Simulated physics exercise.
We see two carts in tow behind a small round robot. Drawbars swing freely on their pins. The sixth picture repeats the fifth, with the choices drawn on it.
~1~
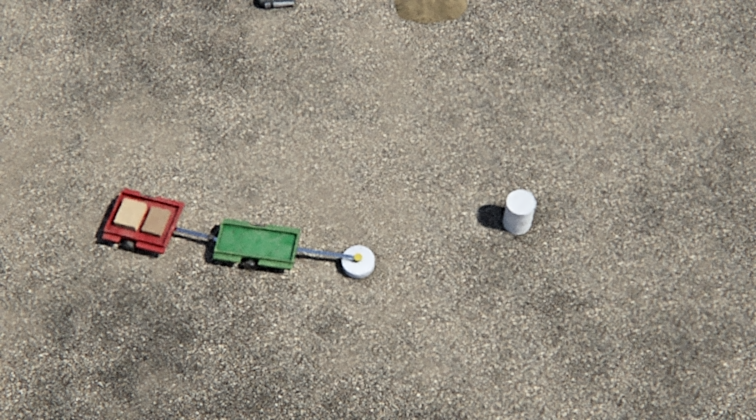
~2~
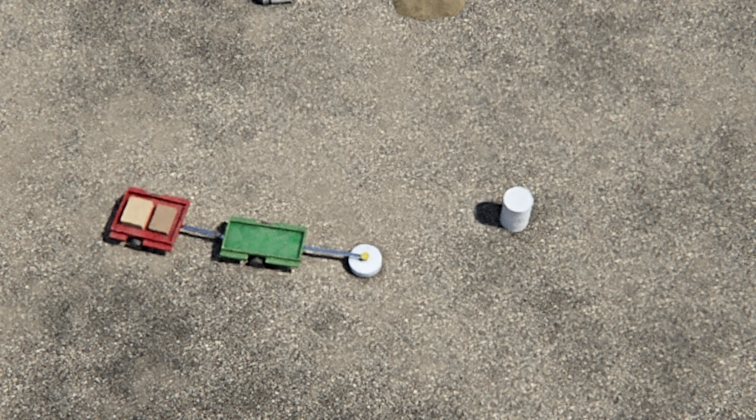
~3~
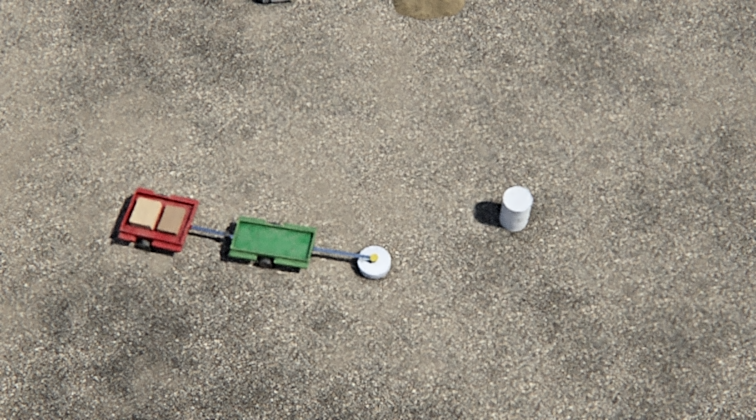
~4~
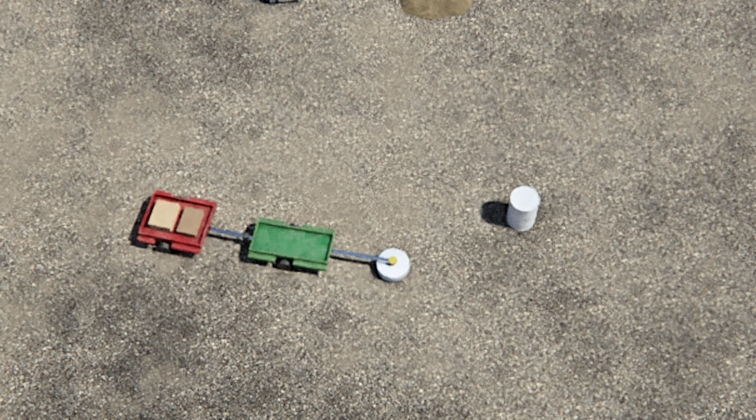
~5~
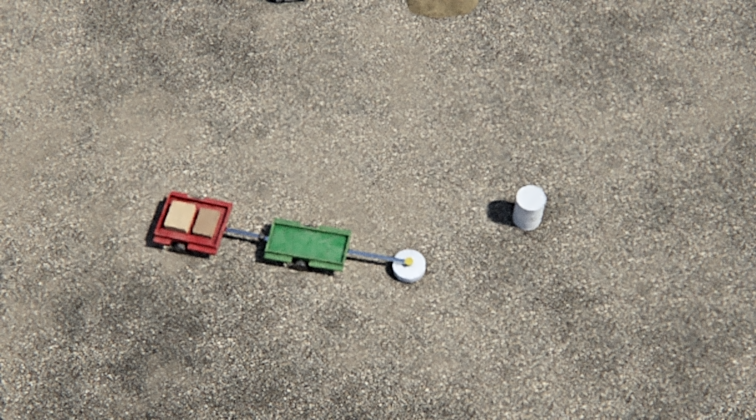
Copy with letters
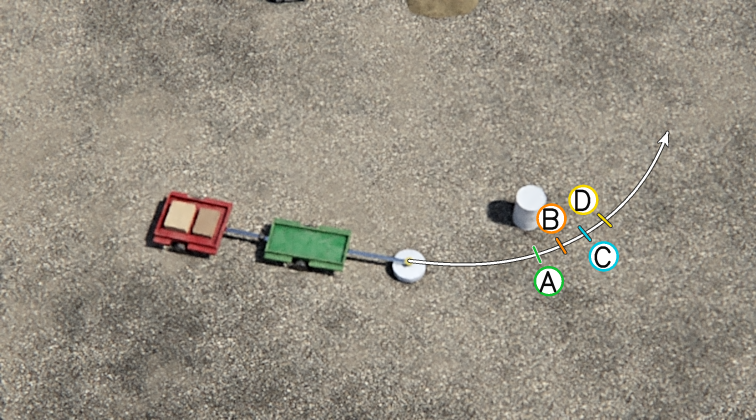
Two carts, one red and one green, roll slowly right behind a small round robot.
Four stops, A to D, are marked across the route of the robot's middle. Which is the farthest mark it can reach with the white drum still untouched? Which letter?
Mark C.
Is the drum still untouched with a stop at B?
Yes.
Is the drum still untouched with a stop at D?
No.
On the copy, A at (537, 255); B at (561, 246); C at (585, 234); D at (605, 220); the route from (409, 261) via (575, 239) to (668, 132).
On C. First, robot (472, 268), last cart (253, 234).
Then, robot (536, 259), last cart (315, 245).
Finally, robot (584, 238), last cart (366, 252); nothing has been touched.
By contrast, A is safe but short; B is safe but short; D is too far, the drum has been hit.
